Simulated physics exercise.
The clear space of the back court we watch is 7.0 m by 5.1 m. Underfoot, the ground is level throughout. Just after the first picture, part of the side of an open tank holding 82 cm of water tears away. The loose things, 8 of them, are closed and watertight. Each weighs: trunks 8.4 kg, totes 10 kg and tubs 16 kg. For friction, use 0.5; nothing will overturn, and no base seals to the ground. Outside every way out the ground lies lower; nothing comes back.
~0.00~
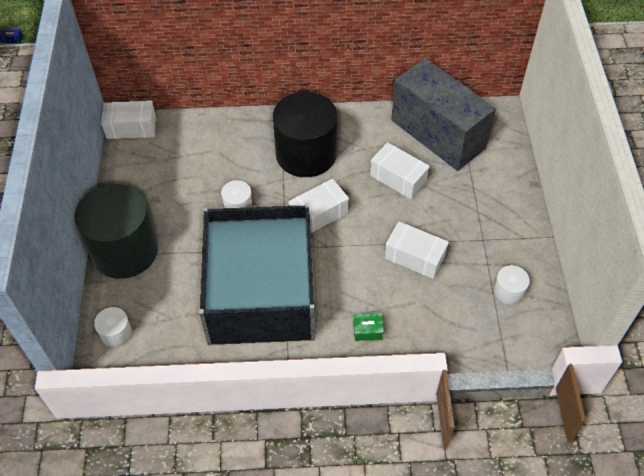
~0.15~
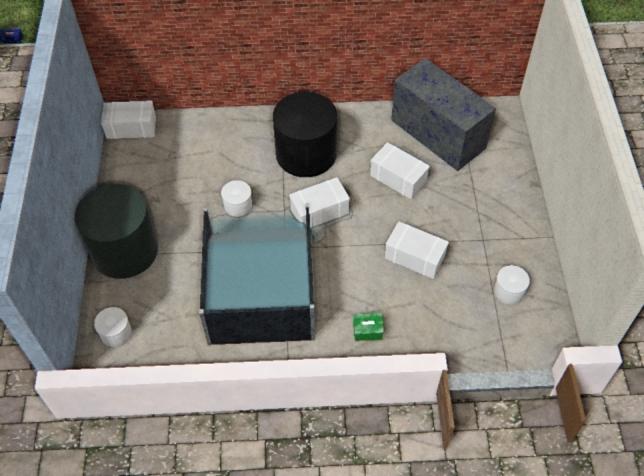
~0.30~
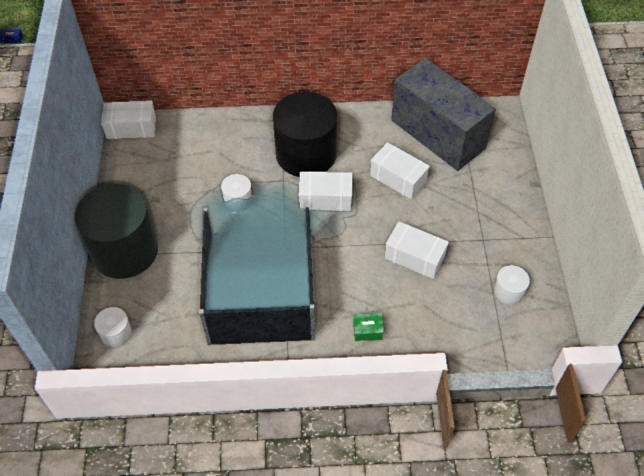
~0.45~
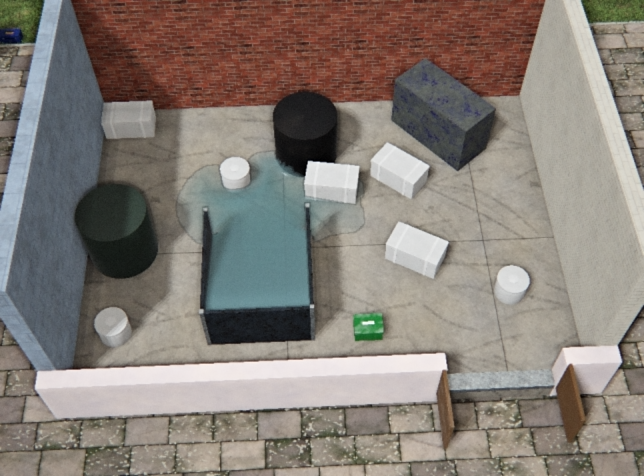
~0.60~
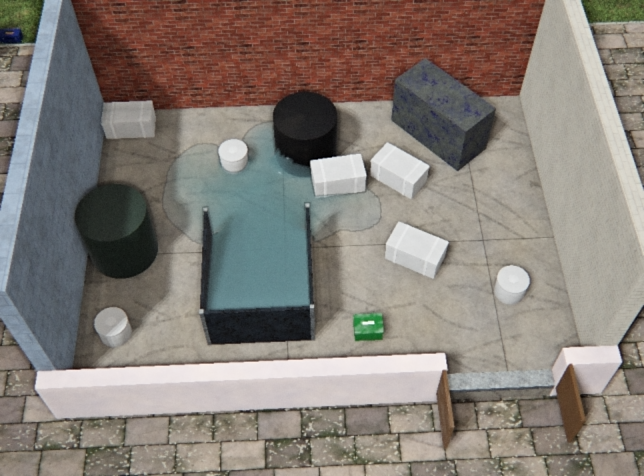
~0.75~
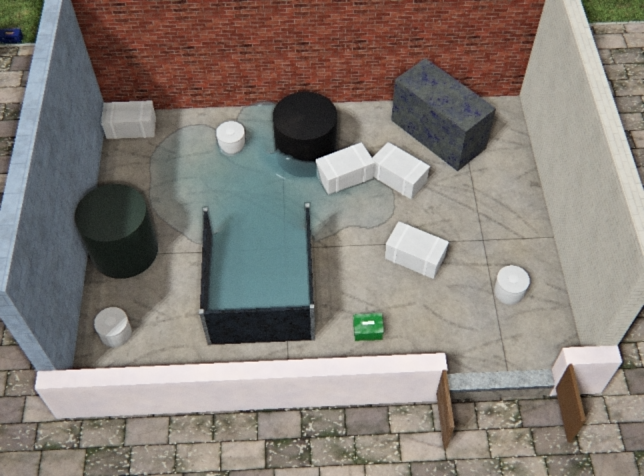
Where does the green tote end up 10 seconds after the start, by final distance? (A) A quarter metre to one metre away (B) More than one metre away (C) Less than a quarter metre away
Answer: C.
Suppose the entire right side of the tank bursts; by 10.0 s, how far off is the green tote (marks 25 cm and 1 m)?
My answer is that the green tote is flushed far out.
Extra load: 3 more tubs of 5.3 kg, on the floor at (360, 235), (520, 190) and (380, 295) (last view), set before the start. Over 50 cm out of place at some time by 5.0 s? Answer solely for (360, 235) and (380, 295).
Lab note - in order: Below threshold / below threshold.
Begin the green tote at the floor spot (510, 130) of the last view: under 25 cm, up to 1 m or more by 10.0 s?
As it turns out, it barely budges.
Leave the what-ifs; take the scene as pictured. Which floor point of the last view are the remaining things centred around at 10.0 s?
Close to (318, 310).
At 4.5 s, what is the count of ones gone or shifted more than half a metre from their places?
Result: 4.
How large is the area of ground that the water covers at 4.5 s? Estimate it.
I'd put it close to 26 m2.
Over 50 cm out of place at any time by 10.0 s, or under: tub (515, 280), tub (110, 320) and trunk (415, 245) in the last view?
Well, going one by one, it's not that far, not that far and too far.
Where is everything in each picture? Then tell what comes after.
In the first frame, the green tote at (368, 323), on the bottom; water covers 2.2 m2; 0 of 8 have shifted.
In the second frame, the green tote at (368, 323), on the bottom; 3.1 m2 under water; 1 of 8 have shifted.
In the third frame, the green tote at (368, 323), on the bottom; 4.2 m2 under water; 2 of 8 have shifted.
In the fourth frame, the green tote at (368, 323) rests on the ground; 5.7 m2 under water; 2 of 8 have shifted.
In the fifth frame, the green tote at (368, 323), on the bottom; 7.1 m2 under water; 2 of 8 have shifted.
In the sixth frame, the green tote at (368, 323), on the bottom; water covers 8.8 m2; 2 of 8 have shifted.
After 2.0 s the green tote is near (368, 323), 0.0 m from its start, aground; 0 of 8 are out; 3 afloat.
After 4.5 s the green tote is near (368, 323), 0.0 m from its start, aground; 0 of 8 are out; 3 afloat.
After 7.0 s the green tote is near (368, 323), 0.0 m from its start, aground; 1 of 8 are out; 3 afloat.
After 10.0 s the green tote is near (368, 323), 0.0 m from its start, aground; 3 of 8 are out; 1 afloat.
